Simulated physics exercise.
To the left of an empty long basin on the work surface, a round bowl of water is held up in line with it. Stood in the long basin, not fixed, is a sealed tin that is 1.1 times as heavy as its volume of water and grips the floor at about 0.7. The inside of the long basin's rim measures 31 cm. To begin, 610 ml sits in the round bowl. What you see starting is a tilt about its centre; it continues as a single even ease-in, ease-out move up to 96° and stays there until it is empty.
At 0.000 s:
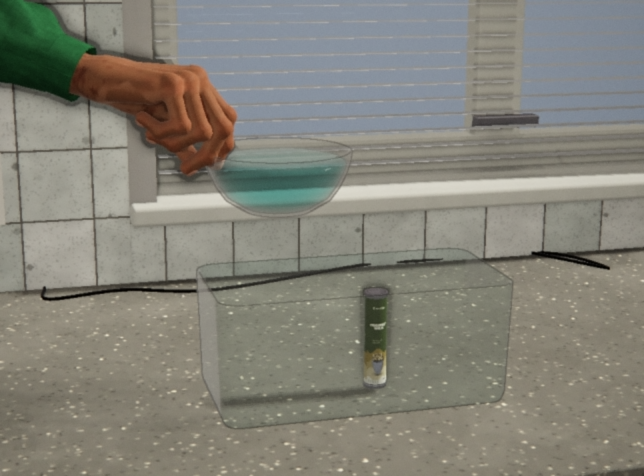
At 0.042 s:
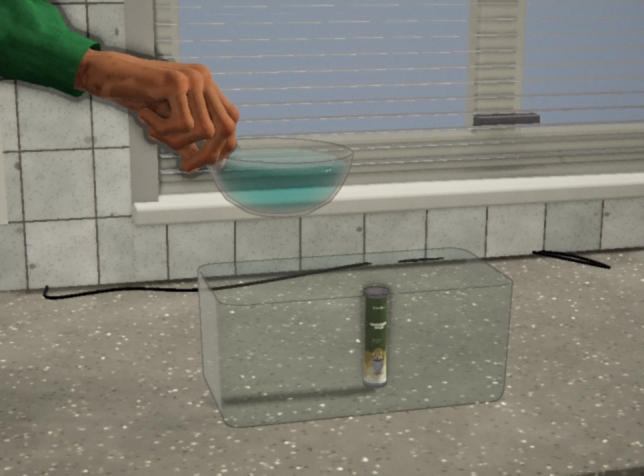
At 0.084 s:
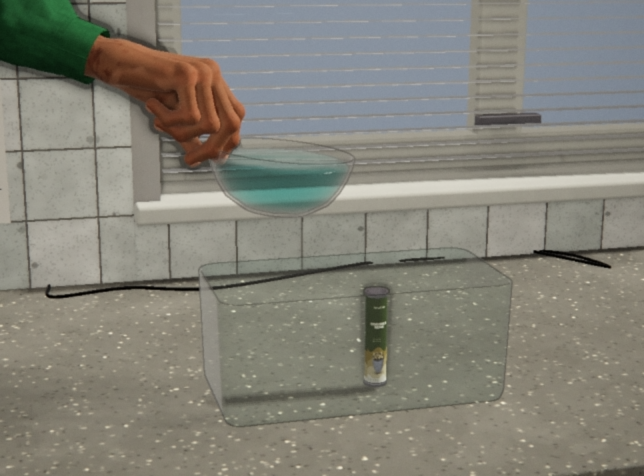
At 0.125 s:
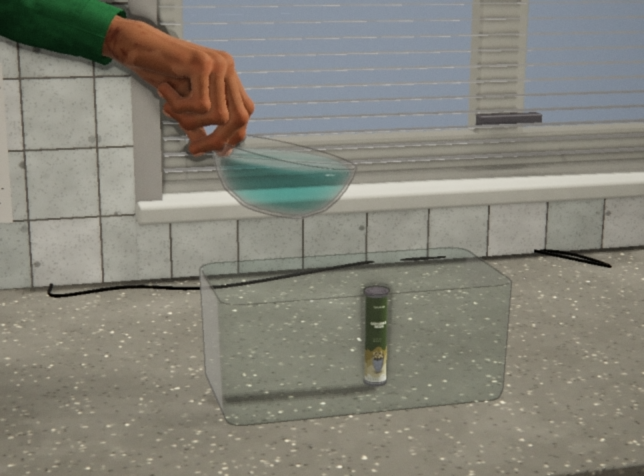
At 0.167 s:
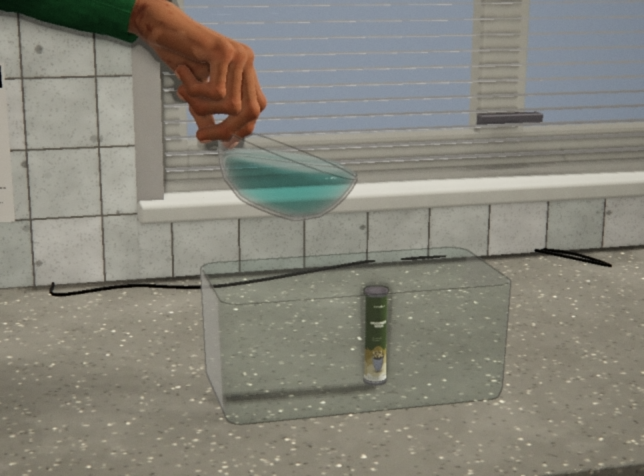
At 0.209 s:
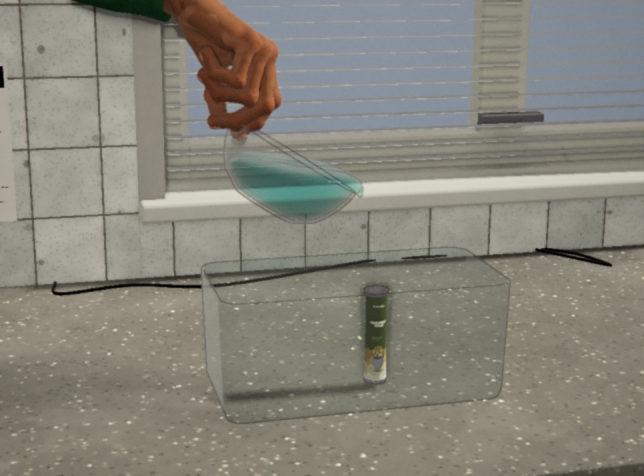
We see a hand in a green sleeve holding a clear round bowl of blue-green water above the left part of a long glass basin with a tin inside, slowly then faster tilting the bowl's right rim downward.
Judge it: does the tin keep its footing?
Yes, my guess is it's going to stay on its base.
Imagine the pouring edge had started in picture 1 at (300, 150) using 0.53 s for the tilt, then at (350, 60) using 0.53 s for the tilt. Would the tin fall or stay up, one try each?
Trial 1 - tin tips; trial 2 - tin tips.
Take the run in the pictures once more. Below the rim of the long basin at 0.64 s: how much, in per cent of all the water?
About 98 per cent.
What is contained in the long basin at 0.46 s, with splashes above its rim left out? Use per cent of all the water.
I'd put it near 62 percent.
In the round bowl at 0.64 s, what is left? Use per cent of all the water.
0 per cent or so.
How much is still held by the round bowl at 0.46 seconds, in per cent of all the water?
Close to 10 percent of the liquid remains at that time.
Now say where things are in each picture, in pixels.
In the first picture, it leans 0°; its right rim is at (349, 149); the water meets the walls at (208, 161) and (344, 156); the long basin's rim runs from (207, 287) to (489, 267); the tin's top is at (376, 296).
In the second picture, it leans 1°; its right rim is at (349, 151); the water meets the walls at (209, 161) and (345, 157).
In the third picture, it leans 6°; its right rim is at (351, 157); the water meets the walls at (212, 158) and (346, 159).
In the fourth picture, it leans 13°; its right rim is at (353, 166); the water meets the walls at (216, 156) and (349, 163).
In the fifth picture, it leans 22°; its right rim is at (353, 178); the water meets the walls at (221, 155) and (352, 171); 1 per cent is over the edge.
In the sixth picture, it leans 32°; its right rim is at (351, 191); the water meets the walls at (227, 159) and (339, 174); 8 per cent is over the edge.
Then, 0.46 s in, the tilt is 91° and 10 per cent is still to pour; the tin stands where it began.
Then, 0.64 s in, the tilt is 96° and 0 per cent is still to pour; the tin stands where it began.
Then, 0.82 s in, the tilt is 96° and 0 per cent is still to pour; the tin stands where it began.
Then, 1.03 s in, the tilt is 96° and 0 per cent is still to pour; the tin stands where it began.
Finally, the tin stands where it began.
